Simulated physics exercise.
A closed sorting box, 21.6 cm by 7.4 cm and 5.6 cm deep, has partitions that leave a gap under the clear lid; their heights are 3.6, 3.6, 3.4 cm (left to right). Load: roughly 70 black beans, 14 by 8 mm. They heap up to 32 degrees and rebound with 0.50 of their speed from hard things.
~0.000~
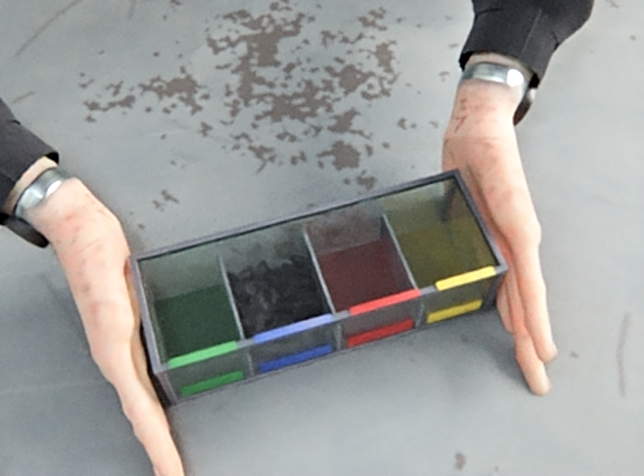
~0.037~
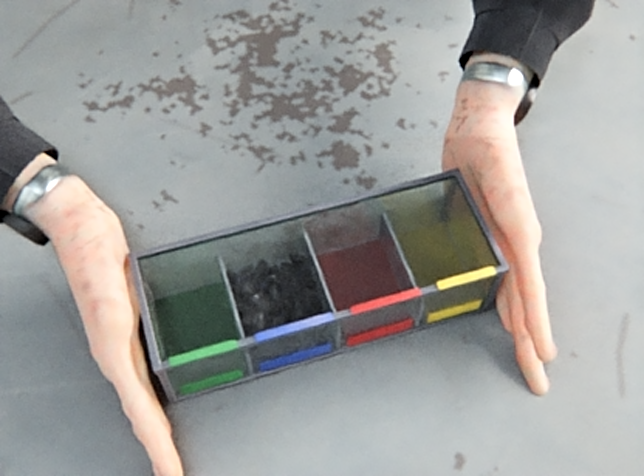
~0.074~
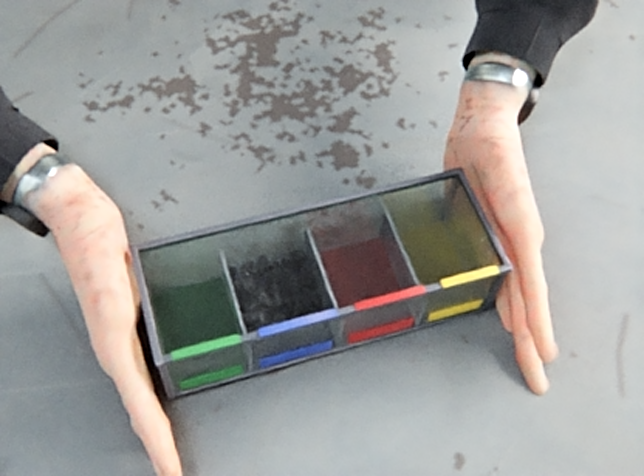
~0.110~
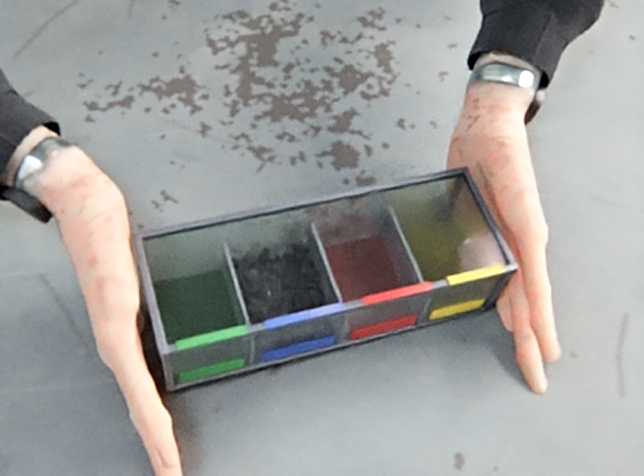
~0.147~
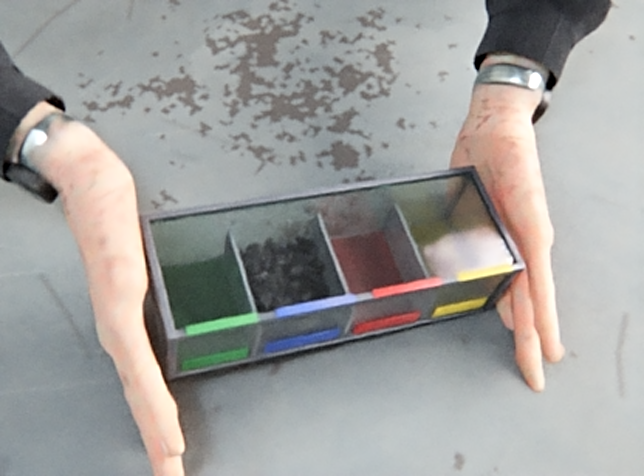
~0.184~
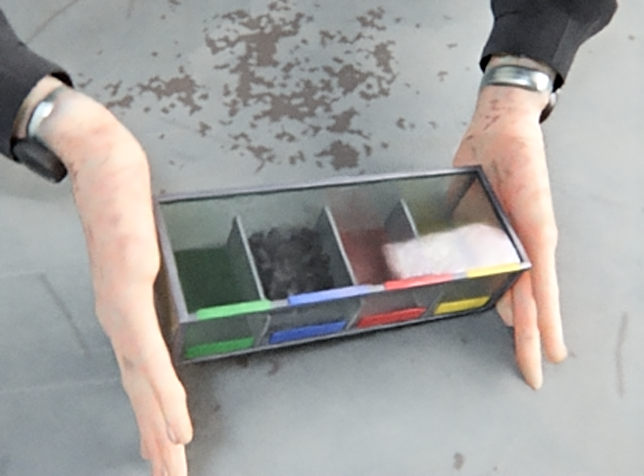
In the video, two hands hold a clear-lidded box with green, blue, red and yellow sections and gradually tilt it, raising its left end slightly; dark pieces remain in the blue section while a pale patch appears at right.
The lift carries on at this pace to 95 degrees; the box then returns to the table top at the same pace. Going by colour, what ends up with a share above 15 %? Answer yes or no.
Red compartment: No; blue compartment: Yes; green compartment: No; yellow compartment: Yes.
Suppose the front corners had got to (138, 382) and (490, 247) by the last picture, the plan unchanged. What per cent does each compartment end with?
Red 0, blue 60, green 40, yellow 0.
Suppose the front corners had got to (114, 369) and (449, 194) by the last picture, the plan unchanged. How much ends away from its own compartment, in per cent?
It would be near 60 per cent.
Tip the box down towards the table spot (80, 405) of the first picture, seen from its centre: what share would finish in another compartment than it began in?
About 60 per cent.
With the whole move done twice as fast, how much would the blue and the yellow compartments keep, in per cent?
In that case blue 35; yellow 45.
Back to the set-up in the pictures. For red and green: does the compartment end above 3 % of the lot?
Red yes; green no.
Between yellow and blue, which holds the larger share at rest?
The yellow one has more.
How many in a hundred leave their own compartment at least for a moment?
Some 70 per cent.
After 0.89 s, tilt 95 degrees; red 15 %, blue 85 %, yellow 5 %.
After 1.35 s, tilt 42 degrees; red 10 %, blue 30 %, yellow 60 %.
After 1.89 s, tilt 0 degrees; red 10 %, blue 30 %, yellow 60 %.
At rest (2.5 s), red 10 %, blue 30 %, green 0 %, yellow 60 %.
